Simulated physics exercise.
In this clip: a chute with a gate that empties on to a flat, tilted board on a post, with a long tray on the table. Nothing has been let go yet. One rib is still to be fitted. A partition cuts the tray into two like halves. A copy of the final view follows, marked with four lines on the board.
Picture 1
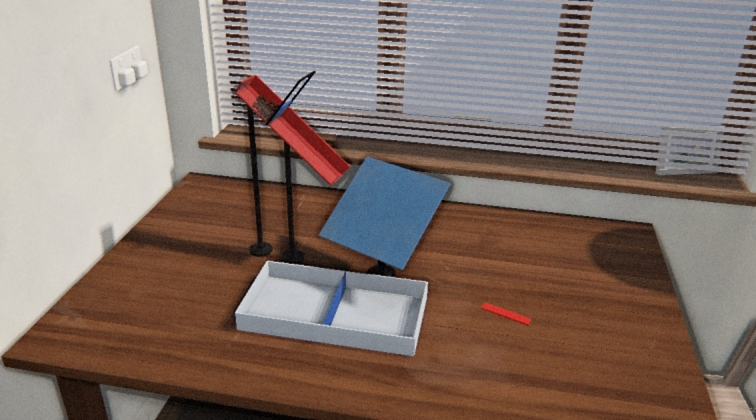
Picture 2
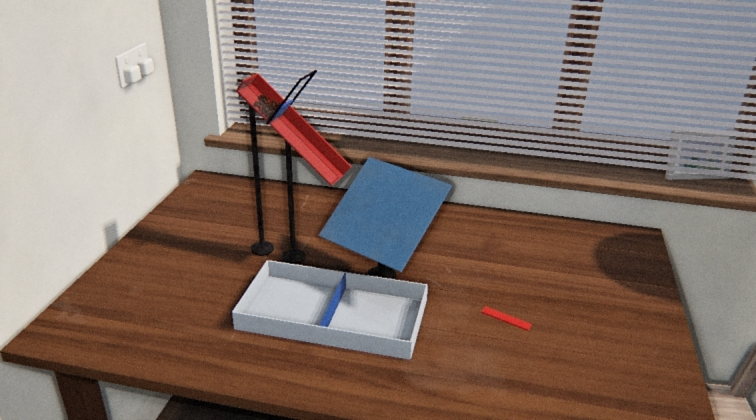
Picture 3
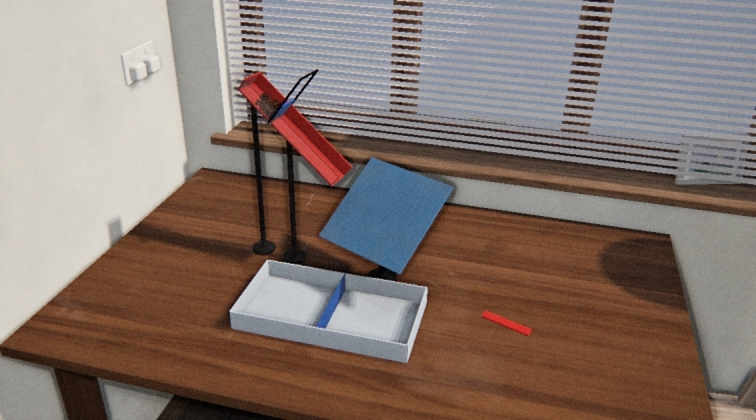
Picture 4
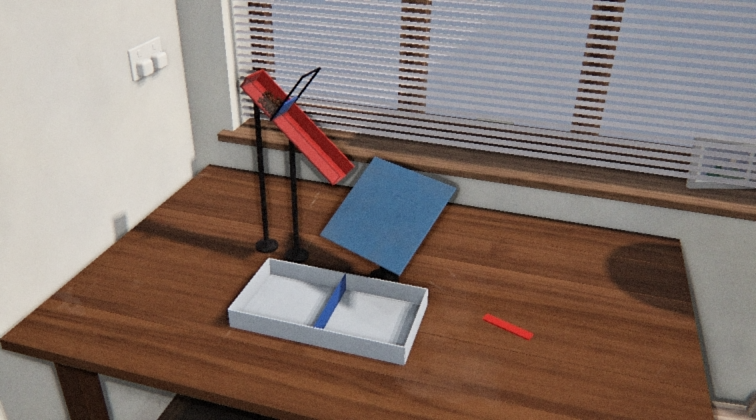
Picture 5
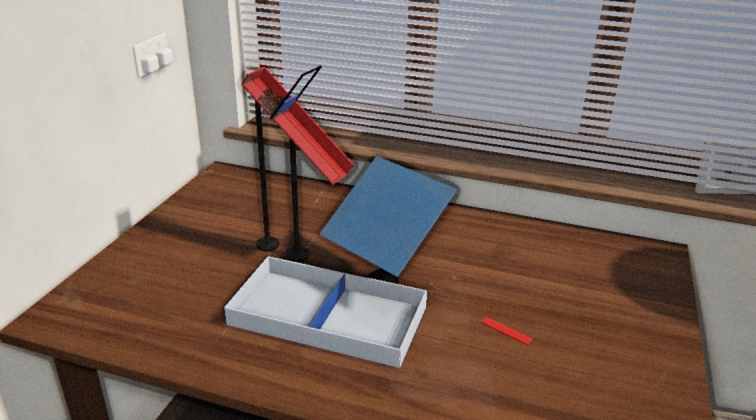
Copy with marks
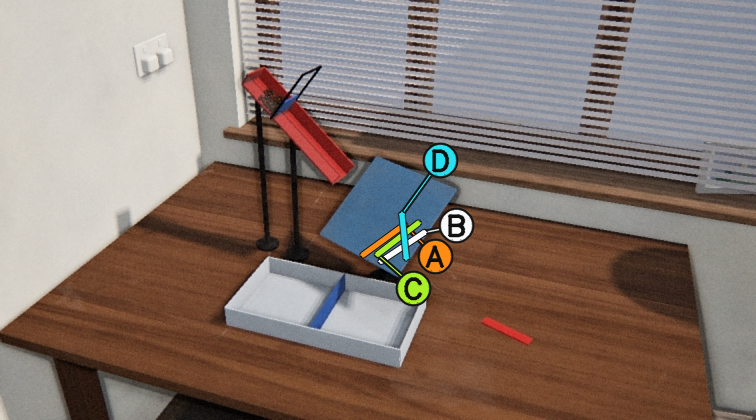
A red chute on thin black legs sloped toward a tilted blue board above a divided white tray on a wooden table; nothing there moved, while the view shifted slightly around it.
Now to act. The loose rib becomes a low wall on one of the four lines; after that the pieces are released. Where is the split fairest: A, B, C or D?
A.
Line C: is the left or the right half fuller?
The right half.
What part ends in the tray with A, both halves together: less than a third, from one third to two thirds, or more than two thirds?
Line A gives more than two thirds.
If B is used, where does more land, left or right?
The right half.
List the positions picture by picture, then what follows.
Load behind the gate at (268, 110), allspice berries; lip of the chute at (337, 180), sloping fairly steeply, in the first picture.
Middle of the board at (384, 210), tilted fairly steeply; middle of its low edge at (358, 253); of its high edge at (409, 170), in the second picture.
Front corners of the tray at (230, 311) and (408, 345); front end of its middle wall at (316, 328); gate still shut at (286, 105), in the third picture.
Middle of the load at (274, 106); lip at (340, 180), in the fourth picture.
Middle of the load at (275, 104); lip at (340, 179), in the fifth picture.
On the marked copy, line A from (404, 224) to (363, 254); line B from (424, 232) to (381, 261); line C from (418, 223) to (377, 254); line D from (401, 214) to (406, 258).
With A, of what is caught, about half in the left half, about half in the right.
With B, of what is caught, a small part in the left half, nearly all in the right.
With C, of what is caught, a small part in the left half, nearly all in the right.
With D, of what is caught, a small part in the left half, nearly all in the right.
